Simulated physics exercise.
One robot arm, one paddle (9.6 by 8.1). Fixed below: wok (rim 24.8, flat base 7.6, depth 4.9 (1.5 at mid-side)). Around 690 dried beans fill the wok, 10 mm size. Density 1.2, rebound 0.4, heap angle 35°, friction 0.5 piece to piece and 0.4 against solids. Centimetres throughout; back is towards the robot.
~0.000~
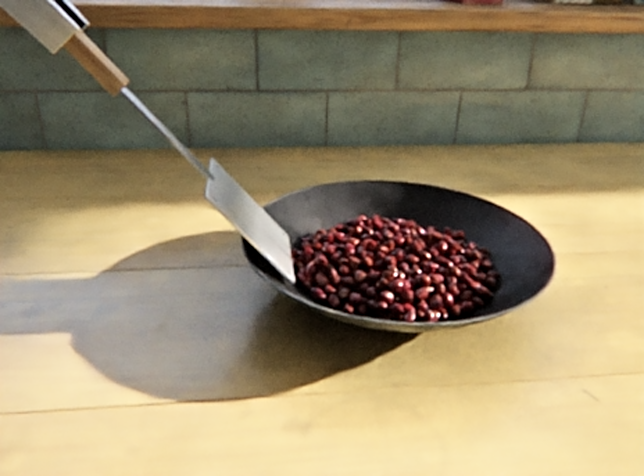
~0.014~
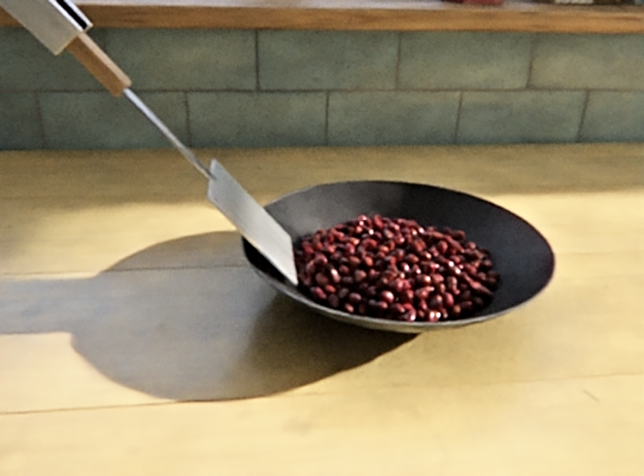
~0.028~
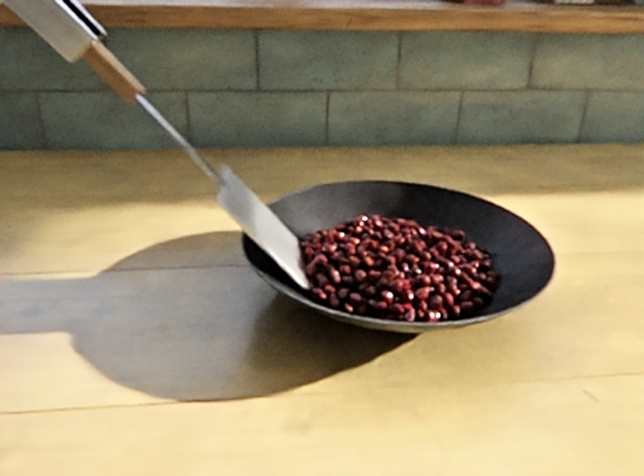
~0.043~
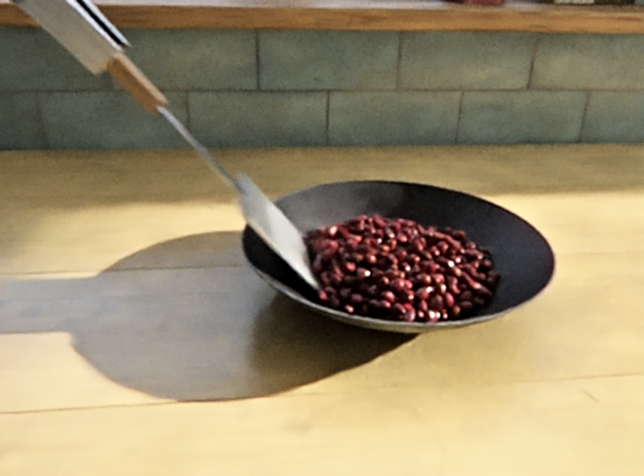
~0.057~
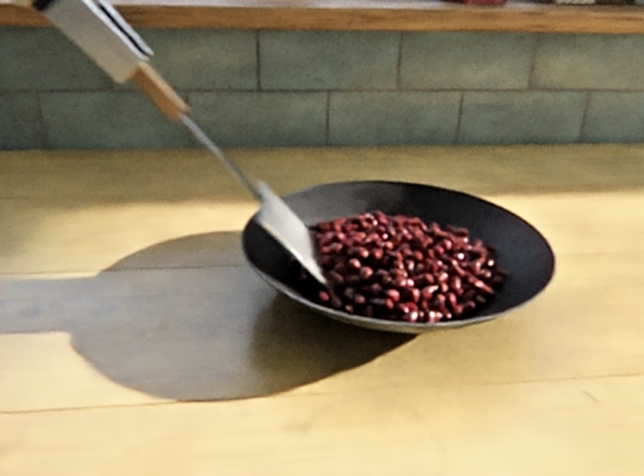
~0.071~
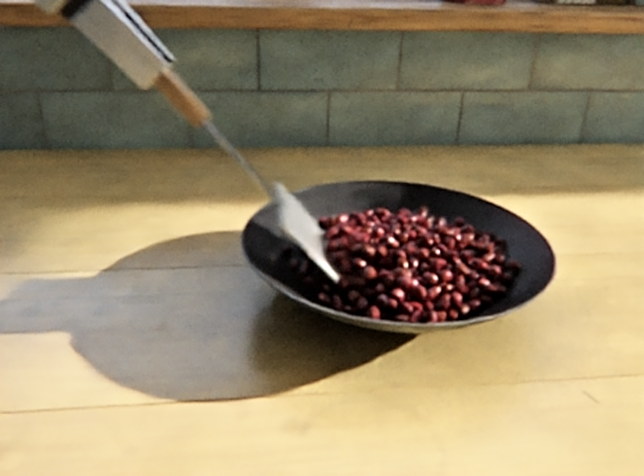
A robot arm reaches in from the upper left over a pale wooden counter, seen from slightly above, with grey-green tiles behind. It holds a flat metal paddle with a wooden handle against dark red beans in a wide black wok, whose shadow lies to the left. The paddle rests briefly, then slides right and slightly down, pushing the beans a little rightward, while the camera stays still.
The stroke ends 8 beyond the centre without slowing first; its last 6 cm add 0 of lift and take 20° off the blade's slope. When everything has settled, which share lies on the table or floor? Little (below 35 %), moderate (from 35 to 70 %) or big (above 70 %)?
On the table or floor the share is moderate, from 35 to 70 %.
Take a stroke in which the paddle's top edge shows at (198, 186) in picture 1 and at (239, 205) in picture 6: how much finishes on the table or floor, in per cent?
About 30 per cent.
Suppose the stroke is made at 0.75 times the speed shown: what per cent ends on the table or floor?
About 40 per cent.
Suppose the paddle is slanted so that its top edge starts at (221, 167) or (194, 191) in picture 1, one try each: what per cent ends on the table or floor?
About 50 and 45 per cent.
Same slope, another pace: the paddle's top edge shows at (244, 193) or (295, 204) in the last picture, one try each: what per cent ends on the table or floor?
About 35 and 50 per cent.
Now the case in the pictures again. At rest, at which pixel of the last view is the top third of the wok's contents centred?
At about (498, 241).
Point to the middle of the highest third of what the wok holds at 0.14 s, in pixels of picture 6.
At about (477, 233).
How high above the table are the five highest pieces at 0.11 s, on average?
About 6 cm.
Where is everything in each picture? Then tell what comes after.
The first picture shows paddle top edge at (208, 176), sloping 50°; upper third of the load around (392, 254), from x 295 to 490, top at y 220; 691 in the wok.
The second picture shows paddle top edge at (210, 177), sloping 50°; upper third of the load around (392, 254), from x 290 to 490, top at y 220.
The third picture shows paddle top edge at (222, 183), sloping 50°; upper third of the load around (392, 254), from x 295 to 490, top at y 220.
The fourth picture shows paddle top edge at (241, 192), sloping 50°; upper third of the load around (390, 253), from x 295 to 490, top at y 220.
The fifth picture shows paddle top edge at (261, 198), sloping 50°; upper third of the load around (395, 250), from x 295 to 500, top at y 215.
The sixth picture shows paddle top edge at (280, 203), sloping 50°; upper third of the load around (403, 247), from x 290 to 510, top at y 215; 691 in the wok.
After 0.11 s, sloping 50°, highest piece 7 above the table; 691 in the wok.
After 0.14 s, sloping 43°, highest piece 8 above the table; 680 in the wok, 11 on the blade or in flight.
After 0.36 s, sloping 30°, highest piece 7 above the table; 383 in the wok, 302 on the table or floor, 6 on the blade or in flight.
After 1.41 s, sloping 30°, highest piece 7 above the table; 382 in the wok, 309 on the table or floor.
At rest, 382 in the wok, 309 on the table or floor. That is 45 % on the table or floor.
